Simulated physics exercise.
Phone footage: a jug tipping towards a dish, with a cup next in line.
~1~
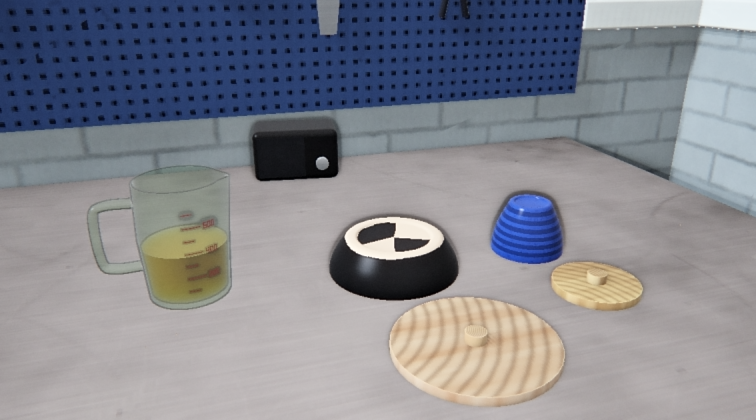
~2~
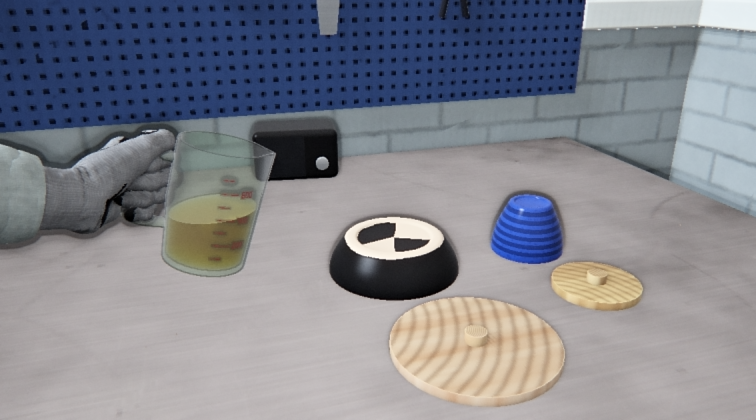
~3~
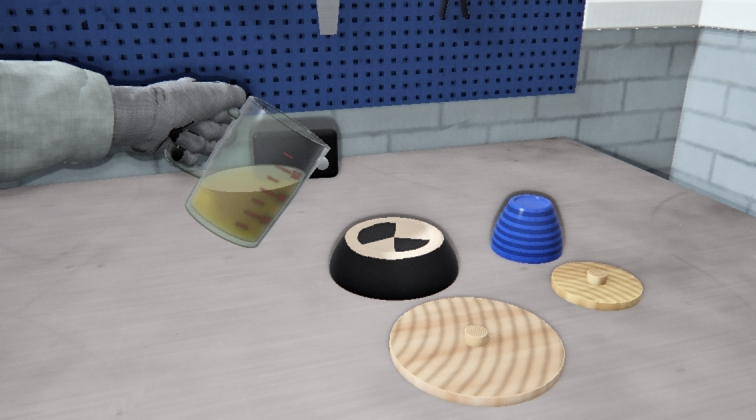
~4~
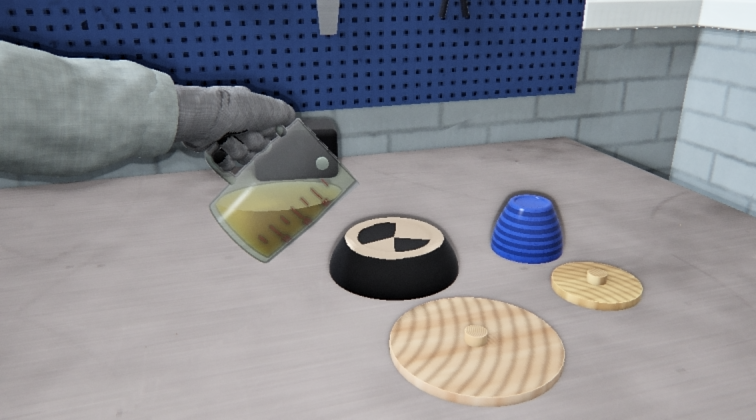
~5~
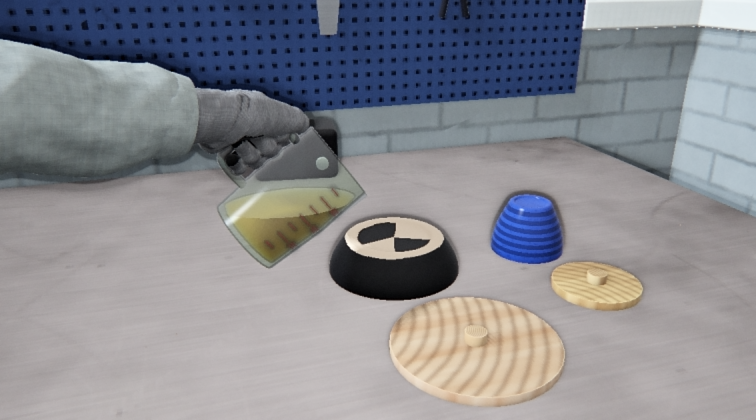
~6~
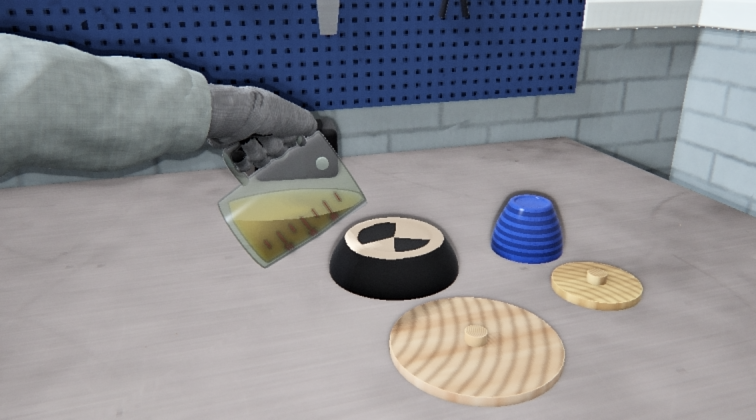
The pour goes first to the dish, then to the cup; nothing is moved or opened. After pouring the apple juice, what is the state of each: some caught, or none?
Dish: None caught; cup: None caught.
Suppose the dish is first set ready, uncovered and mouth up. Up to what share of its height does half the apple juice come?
The level would reach around 35 percent of the height.
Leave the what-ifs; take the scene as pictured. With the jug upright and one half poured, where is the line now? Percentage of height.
I'd guess around 20 in a hundred.
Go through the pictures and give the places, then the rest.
In the first frame, nothing is moving yet; jug (184, 233) about half full; dish (394, 254) upside down; cup (528, 228) upside down.
In the second frame, the jug is picked up; jug about half full, surface at (213, 209); dish (394, 254) upside down.
The third frame shows tilting; jug (257, 170) tipped 35° with all of its load; cup (528, 228) upside down.
The fourth frame shows no stream yet; jug (286, 190) tipped 50° with all of its load; dish (394, 254) upside down.
The fifth frame shows still nothing leaves it; jug (294, 196) tipped 55° with all of its load; cup (528, 228) upside down.
The sixth frame shows on the point of pouring; jug (295, 199) tipped 60° with all of its load; dish (394, 254) upside down; cup (528, 228) upside down.
Next, it runs off the upturned base of the dish.
After that, it runs off the upturned base of the cup.
Finally, the dish is empty, in a puddle; the cup is empty, in a puddle.
